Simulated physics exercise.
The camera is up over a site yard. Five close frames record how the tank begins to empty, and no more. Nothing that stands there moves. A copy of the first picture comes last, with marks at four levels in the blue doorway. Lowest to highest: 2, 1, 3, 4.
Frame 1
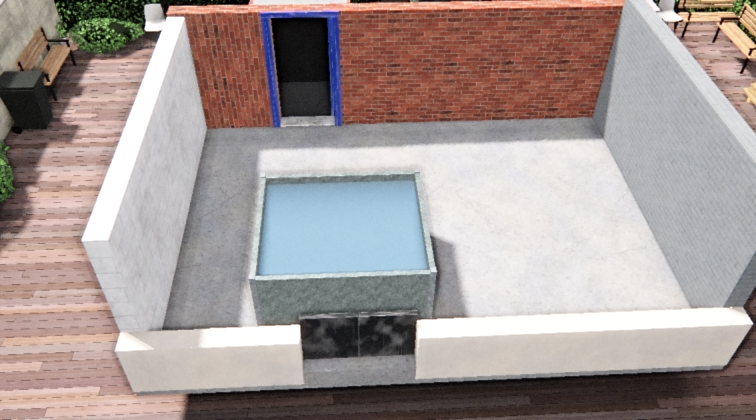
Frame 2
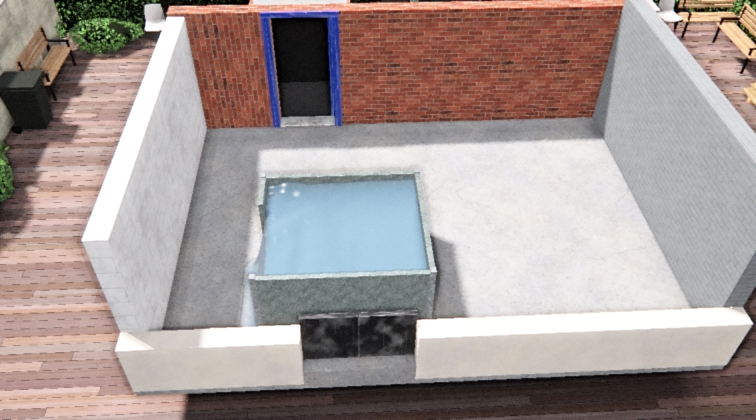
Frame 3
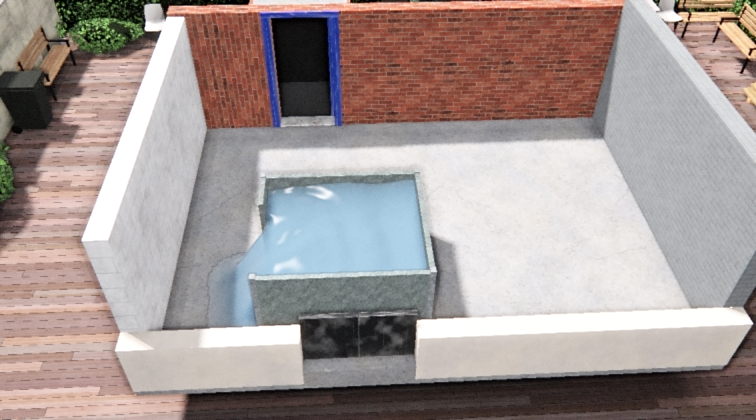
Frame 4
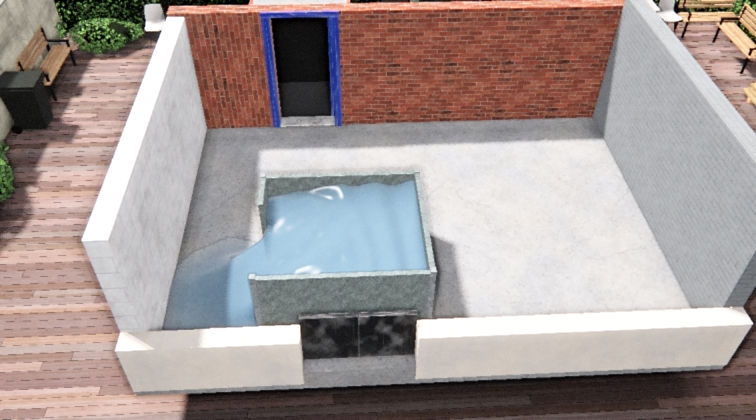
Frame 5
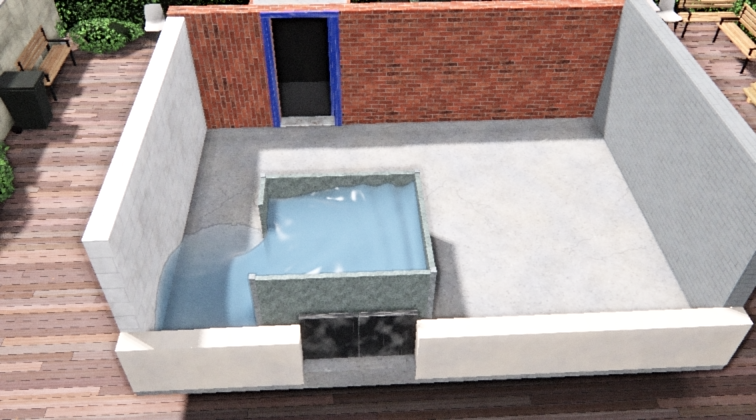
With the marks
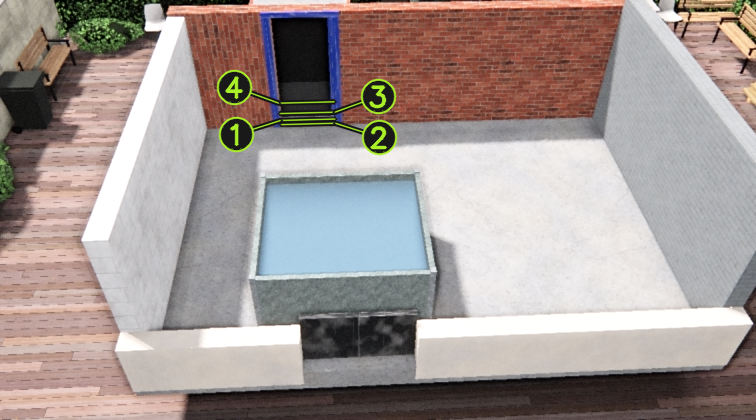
Water pouring out through the left side of a stone tank and spreading across the grey floor beside the white wall.
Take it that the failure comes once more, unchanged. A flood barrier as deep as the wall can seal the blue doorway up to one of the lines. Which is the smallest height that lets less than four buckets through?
3 will do.
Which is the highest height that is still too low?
That is height 1.
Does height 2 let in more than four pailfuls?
Yes, that goes wrong.
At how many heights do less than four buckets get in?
Two.
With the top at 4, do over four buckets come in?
No, not at all.
On the marked copy, 1 at (307, 119); 2 at (308, 123); 3 at (307, 112); 4 at (306, 102); from the bottom up 2, 1, 3, 4.
Choosing 1, about 12 bucketfuls get in.
Choosing 2, dozens of bucketfuls pour in.
Choosing 3, a splash gets over, under a bucket.
Choosing 4, nothing gets over.
